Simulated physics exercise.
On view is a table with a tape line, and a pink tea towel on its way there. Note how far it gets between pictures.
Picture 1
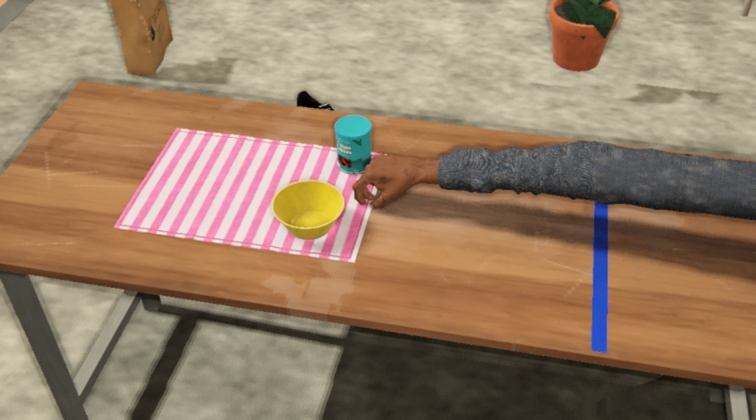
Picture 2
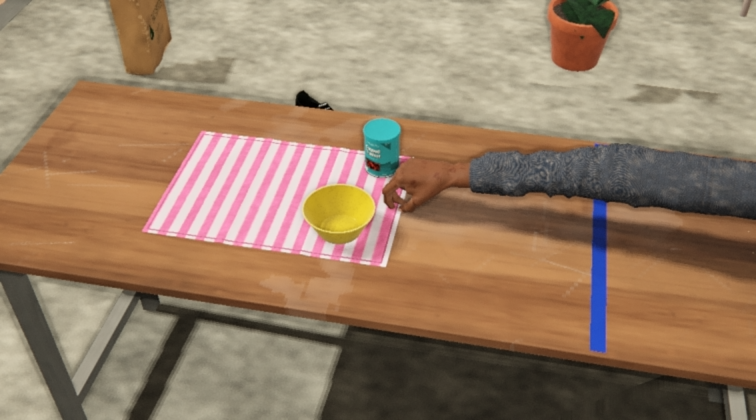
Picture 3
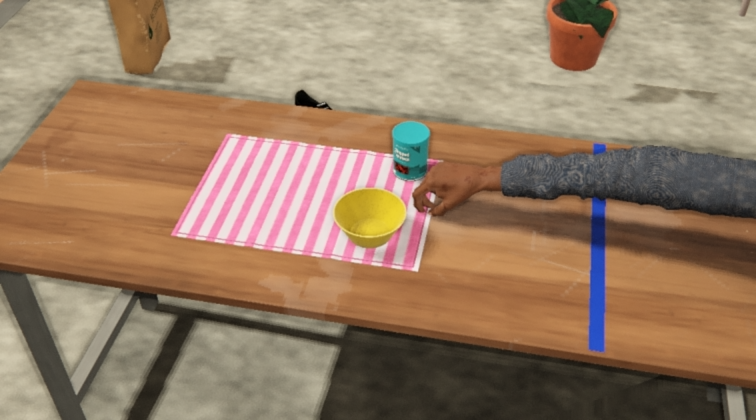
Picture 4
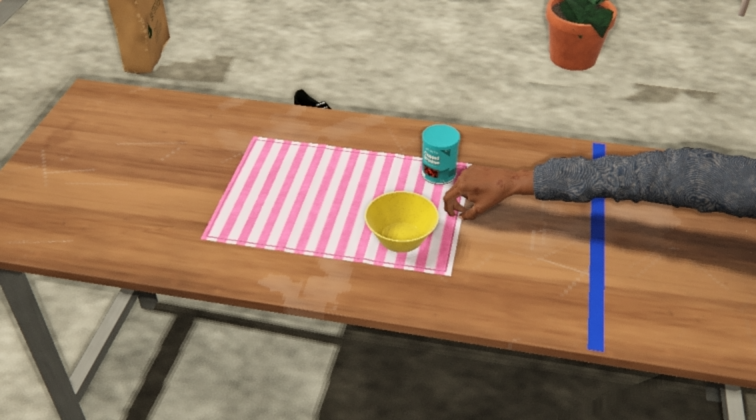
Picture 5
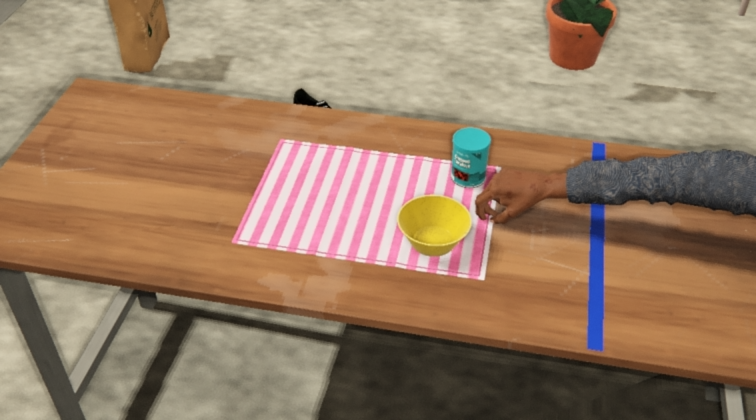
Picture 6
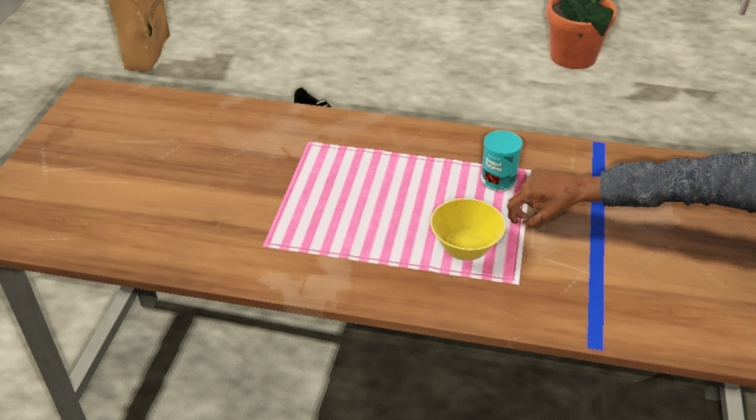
On a wooden table marked with a blue tape line, a hand at the edge of a pink-and-white striped tea towel draws it steadily rightward, and the yellow bowl and turquoise tin on it move along, nearer the tape.
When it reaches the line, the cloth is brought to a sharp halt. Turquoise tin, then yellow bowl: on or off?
Turquoise tin: Off; yellow bowl: Off.
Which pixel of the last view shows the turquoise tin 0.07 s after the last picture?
Approx. location: (544, 167).
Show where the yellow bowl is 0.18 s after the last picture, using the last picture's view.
Position at that time: (582, 251).
Then, 0.07 s on from there, hem short of the tape; turquoise tin on the cloth near (544, 167); yellow bowl on the cloth near (513, 241).
Then, 0.18 s on from there, hem at the tape; turquoise tin ahead of the hem near (607, 175); yellow bowl on the cloth near (581, 251).
In the end, hem at the tape; turquoise tin ahead of the hem near (679, 186); yellow bowl ahead of the hem near (651, 262). The turquoise tin leaves the cloth and the yellow bowl shoots off the front.
